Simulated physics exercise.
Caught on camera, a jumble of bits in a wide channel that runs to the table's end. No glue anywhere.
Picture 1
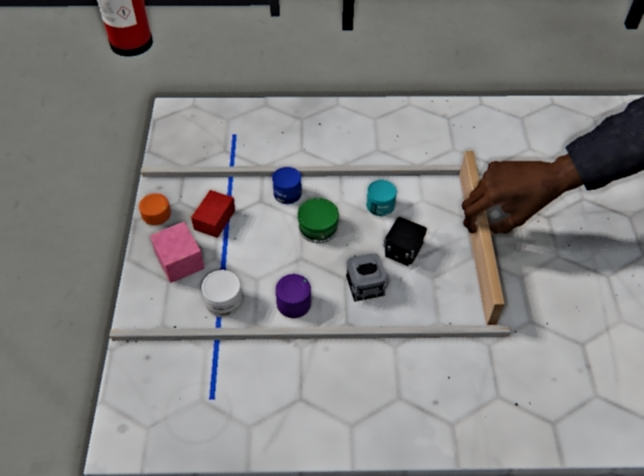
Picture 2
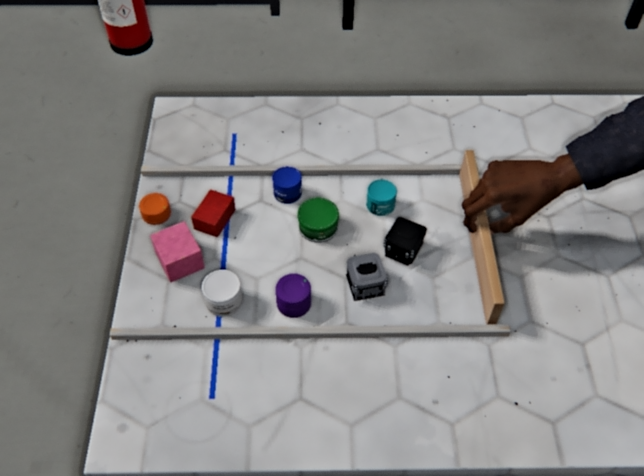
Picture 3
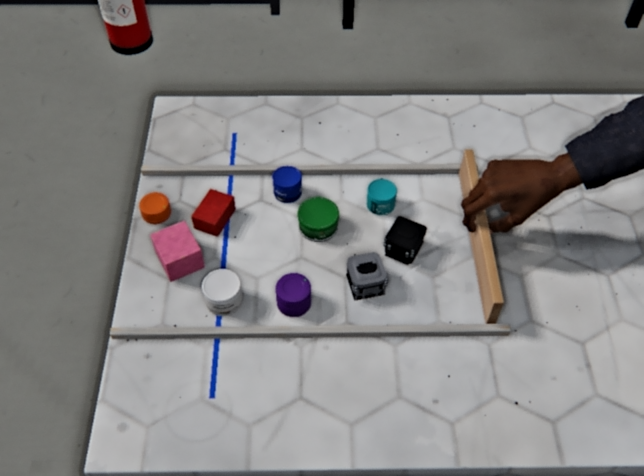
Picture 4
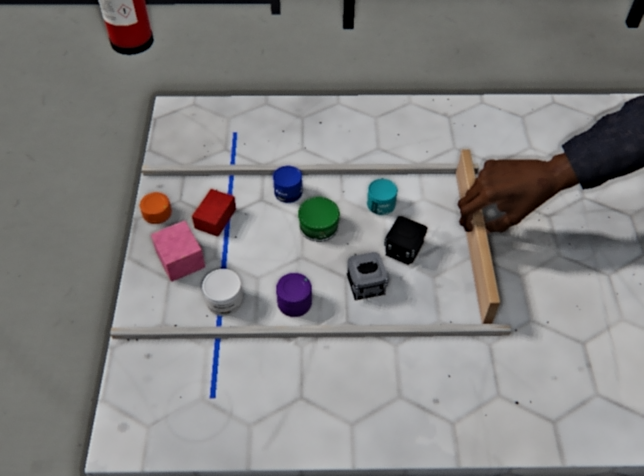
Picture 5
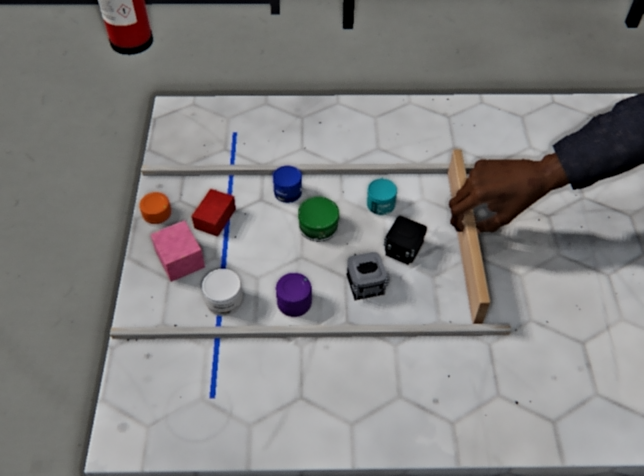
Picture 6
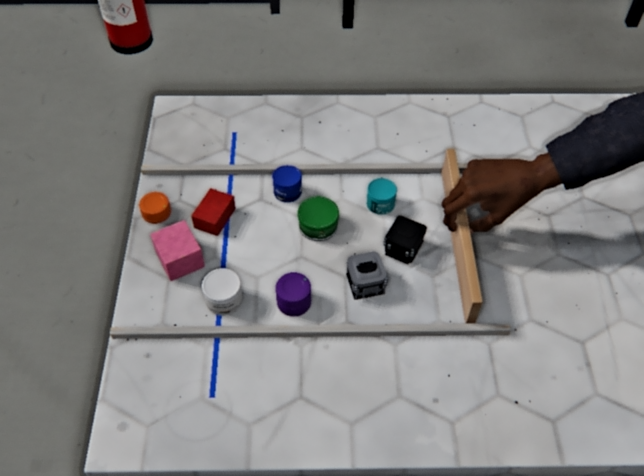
At first, a hand holds a wooden board upright at the right end of a channel on a tiled table, with colourful blocks and round pieces scattered to its left. The hand stays nearly still, then slides the board slightly left, nearer the black block, while the scattered objects stay in place.
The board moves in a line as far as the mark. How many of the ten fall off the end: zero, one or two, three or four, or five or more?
The number that fall off is zero.
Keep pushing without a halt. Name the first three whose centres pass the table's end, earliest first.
The order is the orange lid, then the pink block, then the red block.
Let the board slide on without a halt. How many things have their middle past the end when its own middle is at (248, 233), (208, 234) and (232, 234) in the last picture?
The counts: 0, 1 and 0.
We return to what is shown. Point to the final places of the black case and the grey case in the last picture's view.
Near (196, 250) and (200, 278).
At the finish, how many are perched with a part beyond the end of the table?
The number is 1.
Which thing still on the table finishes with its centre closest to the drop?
The orange lid.
Soon after, none off yet; orange lid at rest near (155, 208); pink block at rest near (178, 251); red block at rest near (214, 212).
In the end, the number that fall off is zero.
